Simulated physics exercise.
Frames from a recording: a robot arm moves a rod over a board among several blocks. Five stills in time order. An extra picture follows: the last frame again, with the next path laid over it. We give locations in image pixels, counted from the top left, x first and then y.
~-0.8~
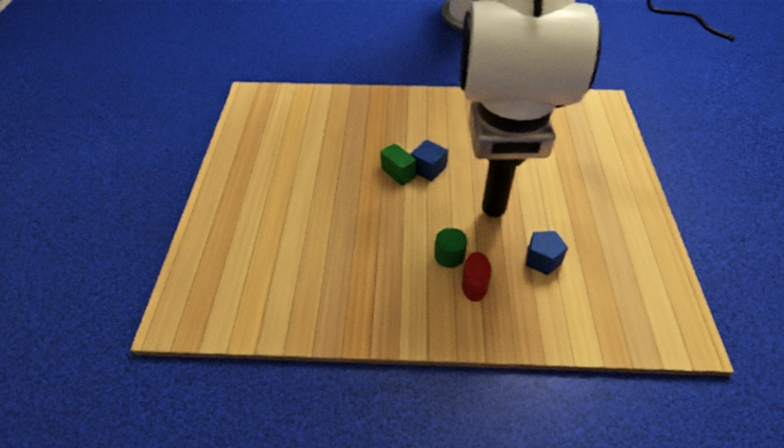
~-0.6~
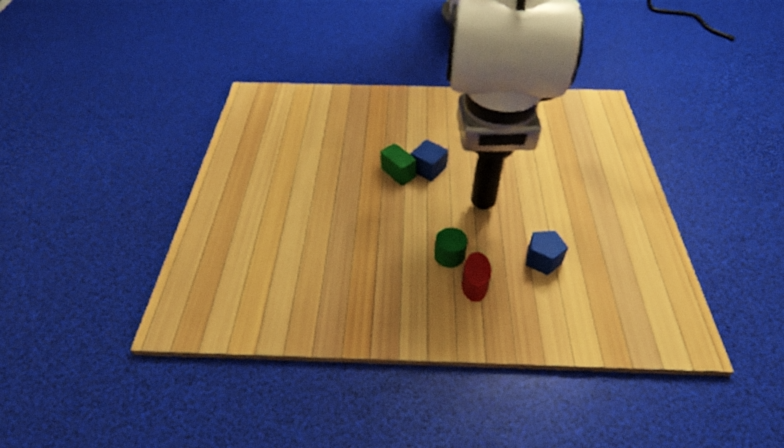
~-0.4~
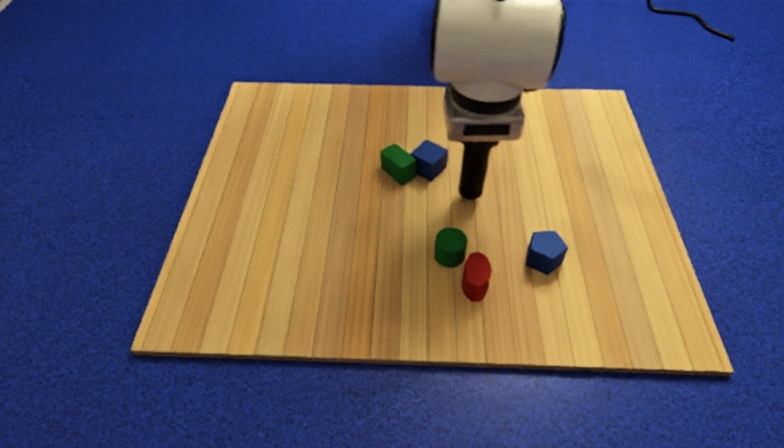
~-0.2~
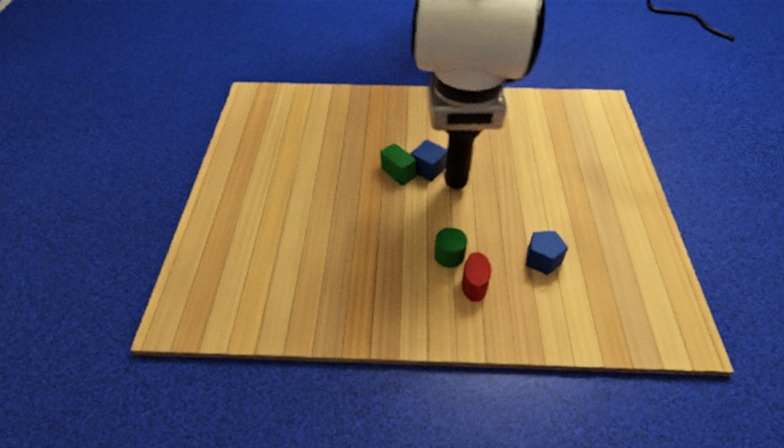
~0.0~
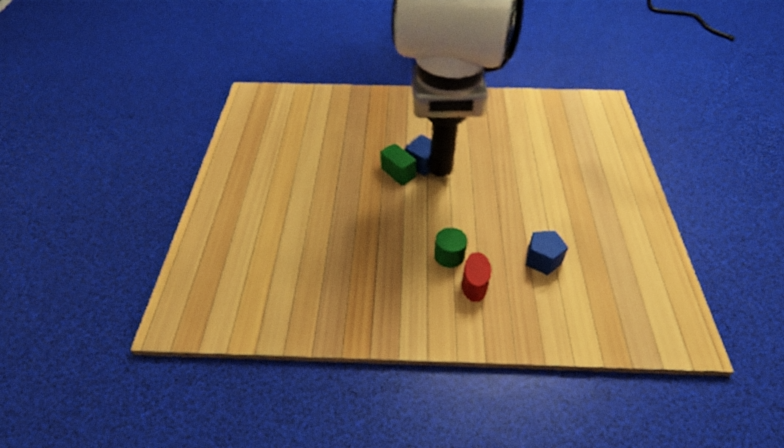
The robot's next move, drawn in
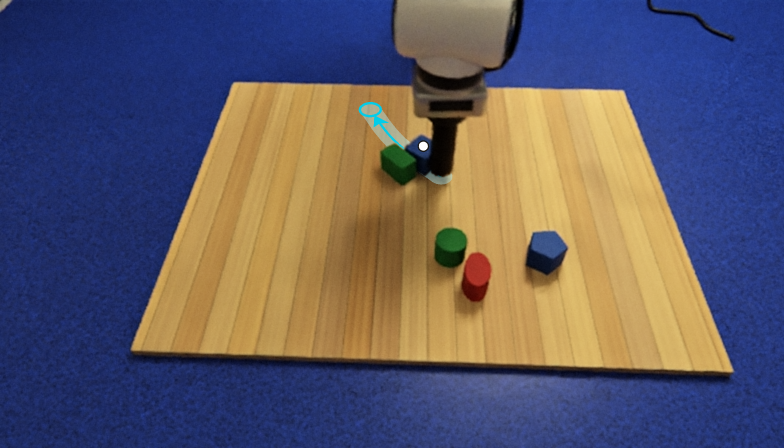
A white robot arm holding a black rod reaches down over a striped wooden board on a blue surface, seen from above at a fixed angle. A green block and a blue block sit together near the upper middle, with a green cylinder, a red oval block and a blue pentagon below. The rod glides up and left, nudging the upper blue block slightly.
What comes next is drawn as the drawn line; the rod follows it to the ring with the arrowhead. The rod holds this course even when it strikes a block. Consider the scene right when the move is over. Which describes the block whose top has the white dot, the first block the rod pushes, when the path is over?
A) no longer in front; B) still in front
The correct letter is B.
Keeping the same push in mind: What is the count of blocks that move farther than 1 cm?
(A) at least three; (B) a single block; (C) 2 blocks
The correct letter is B.
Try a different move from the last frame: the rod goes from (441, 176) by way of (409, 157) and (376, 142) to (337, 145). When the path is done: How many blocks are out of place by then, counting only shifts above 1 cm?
It should be one, as far as I can tell.
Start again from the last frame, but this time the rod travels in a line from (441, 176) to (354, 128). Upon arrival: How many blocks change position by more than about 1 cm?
Here I'd predict a lone block moving more than 1 cm.
The line goes from (441, 176) through (397, 143) to (370, 110); the dot is on the blue square.
The first path, step by step. One third of the way, rod at (410, 148); blue square at (396, 124), turned 15° clockwise.
Two thirds of the way, rod at (387, 126); blue square at (373, 103), turned 15° clockwise.
At the end, rod at (370, 103); green rectangle unmoved; blue square at (353, 84).
